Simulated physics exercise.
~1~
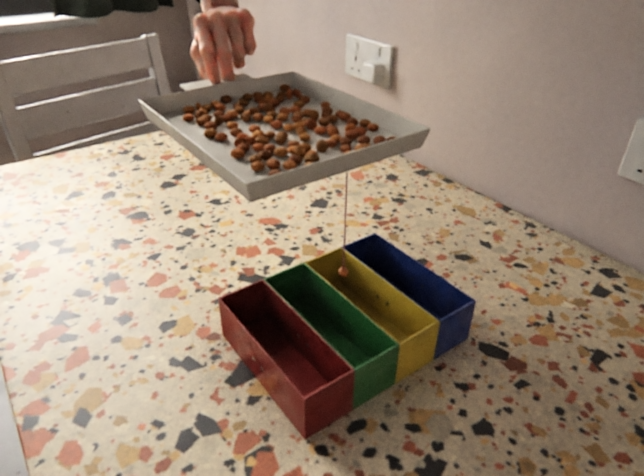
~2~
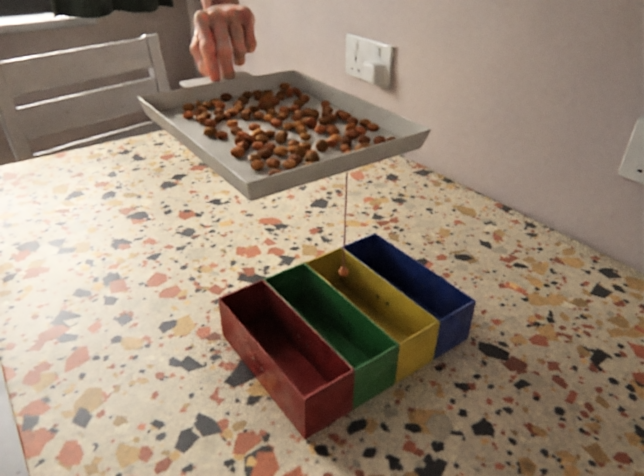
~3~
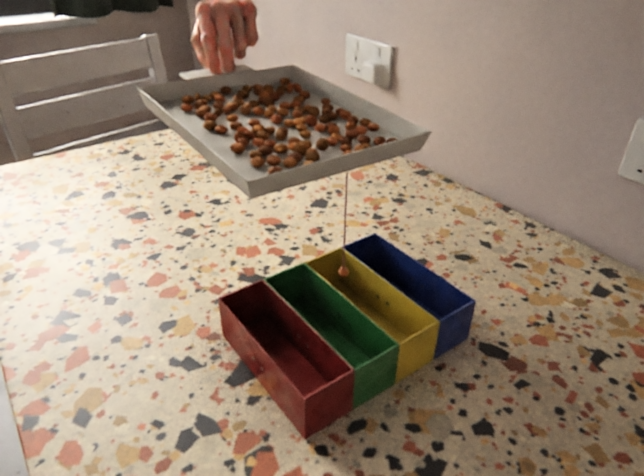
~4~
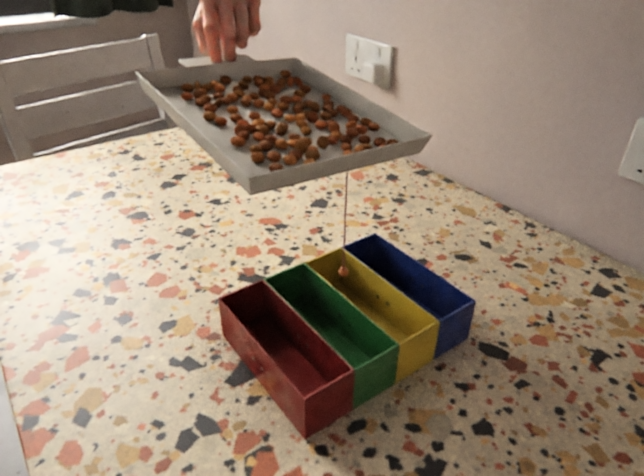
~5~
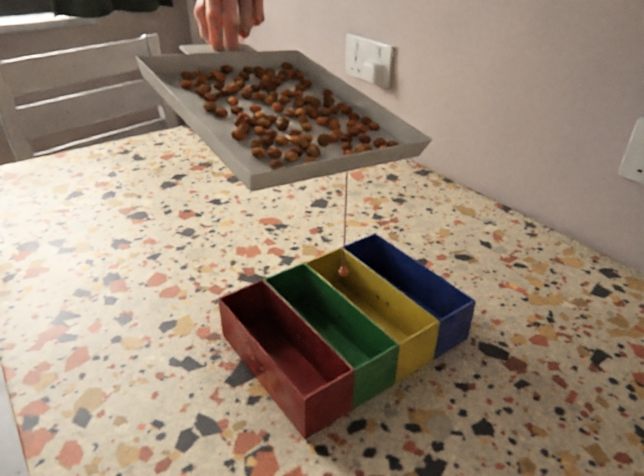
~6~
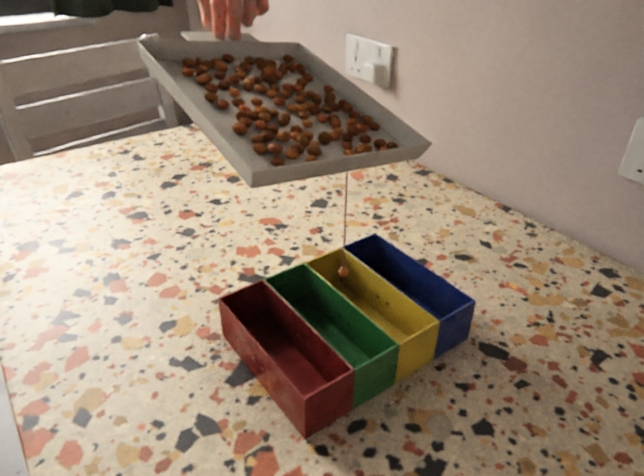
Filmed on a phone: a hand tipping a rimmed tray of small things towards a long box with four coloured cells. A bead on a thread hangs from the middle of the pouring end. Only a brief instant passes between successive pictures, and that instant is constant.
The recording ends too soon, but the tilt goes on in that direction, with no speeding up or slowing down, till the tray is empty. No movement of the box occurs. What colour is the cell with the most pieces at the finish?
It is blue.
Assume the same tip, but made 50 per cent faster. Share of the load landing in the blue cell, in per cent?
It would be close to 60 per cent.
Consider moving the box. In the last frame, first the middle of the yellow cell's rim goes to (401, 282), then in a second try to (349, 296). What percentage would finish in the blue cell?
70 %, then 20 %.
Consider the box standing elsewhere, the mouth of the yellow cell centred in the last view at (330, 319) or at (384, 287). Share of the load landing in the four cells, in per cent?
0 %, 90 %.
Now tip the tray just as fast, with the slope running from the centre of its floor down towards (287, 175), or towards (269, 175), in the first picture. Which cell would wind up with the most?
The red one; the cell in red.
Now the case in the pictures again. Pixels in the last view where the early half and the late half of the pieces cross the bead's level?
For the early half I get (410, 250), and for the late half (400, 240).
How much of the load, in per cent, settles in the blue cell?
Around 60 percent.
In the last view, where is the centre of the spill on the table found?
Middle in the last view: Roughly (450, 285).
Soon, tray tipped steeply; all on the tray.
A while on, tray tipped right over; about a third on the tray; about a quarter in the blue cell; a stray few in the yellow cell; about a third falling or outside the box.
Towards the end, tray tipped past a quarter turn; about two thirds in the blue cell; a stray few in the yellow cell; about a third falling or outside the box.
Finally, tray tipped past a quarter turn; about two thirds in the blue cell; a stray few in the yellow cell; none in the red cell; none in the green cell; about a third outside the box.
